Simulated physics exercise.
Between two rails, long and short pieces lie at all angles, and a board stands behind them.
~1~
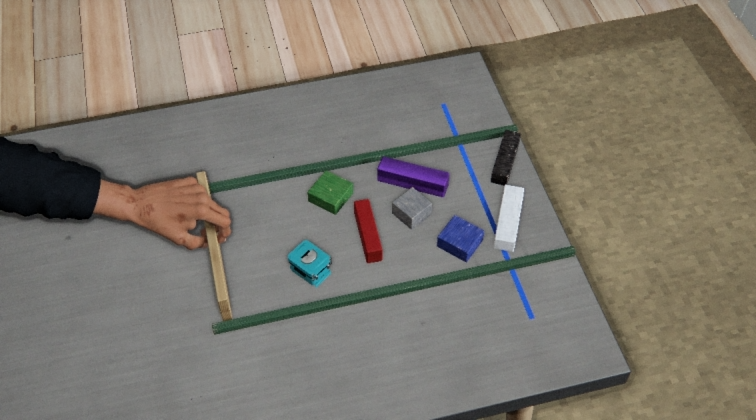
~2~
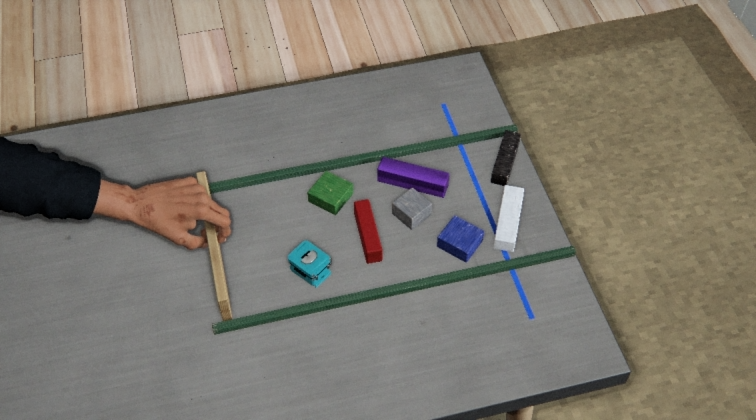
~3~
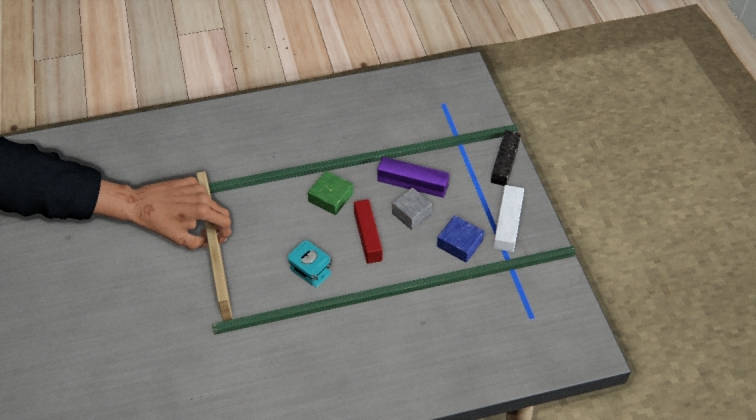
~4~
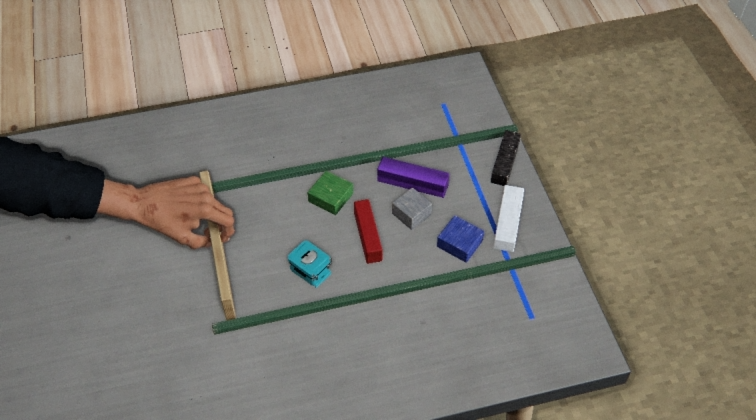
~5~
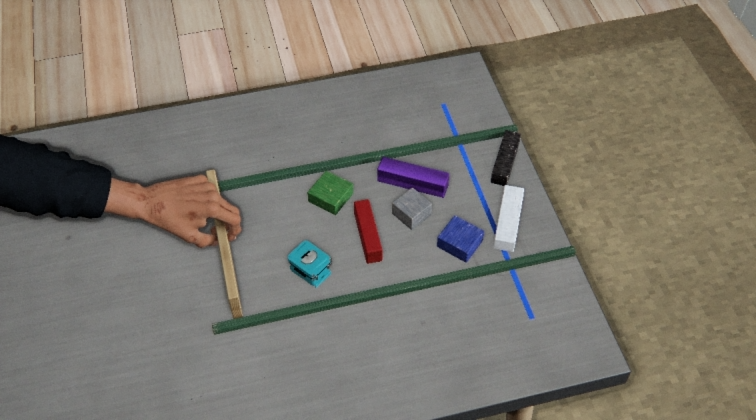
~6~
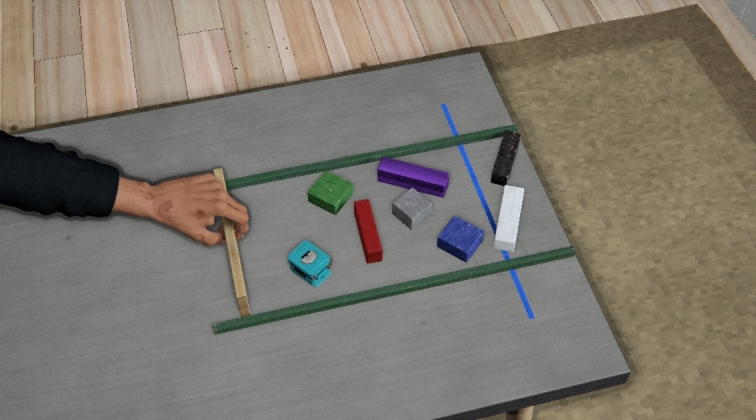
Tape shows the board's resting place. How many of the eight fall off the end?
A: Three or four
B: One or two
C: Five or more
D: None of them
Answer: B.
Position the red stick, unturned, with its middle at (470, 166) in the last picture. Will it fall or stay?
It simply keeps its place on top.
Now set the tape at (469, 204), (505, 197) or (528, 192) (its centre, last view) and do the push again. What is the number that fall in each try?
Per try in turn: 0, 3, 7.
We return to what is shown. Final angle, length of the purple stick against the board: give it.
I'd estimate about 20 degrees.
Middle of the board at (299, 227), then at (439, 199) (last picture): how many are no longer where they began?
Respectively 1 and 8.
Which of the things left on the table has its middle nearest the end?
White bar.
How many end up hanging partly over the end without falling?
The answer comes to 2.
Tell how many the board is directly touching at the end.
3 in contact.
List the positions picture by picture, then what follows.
The first picture shows black bar (506, 157); white bar (509, 218); blue block (460, 239); board (214, 244); tape (484, 201).
The second picture shows white bar (509, 218); grey block (412, 209).
The third picture shows blue block (460, 239); board (214, 244).
The fourth picture shows black bar (506, 158); red stick (368, 231).
The fifth picture shows white bar (509, 218); green block (331, 193).
The sixth picture shows black bar (506, 158); white bar (509, 218); blue block (460, 239); board (232, 241); tape (484, 201).
Early on, none off yet; black bar at rest near (506, 158); white bar at rest near (509, 218); blue block at rest near (460, 239).
Finally, the number that fall off is one or two; lost, black bar.
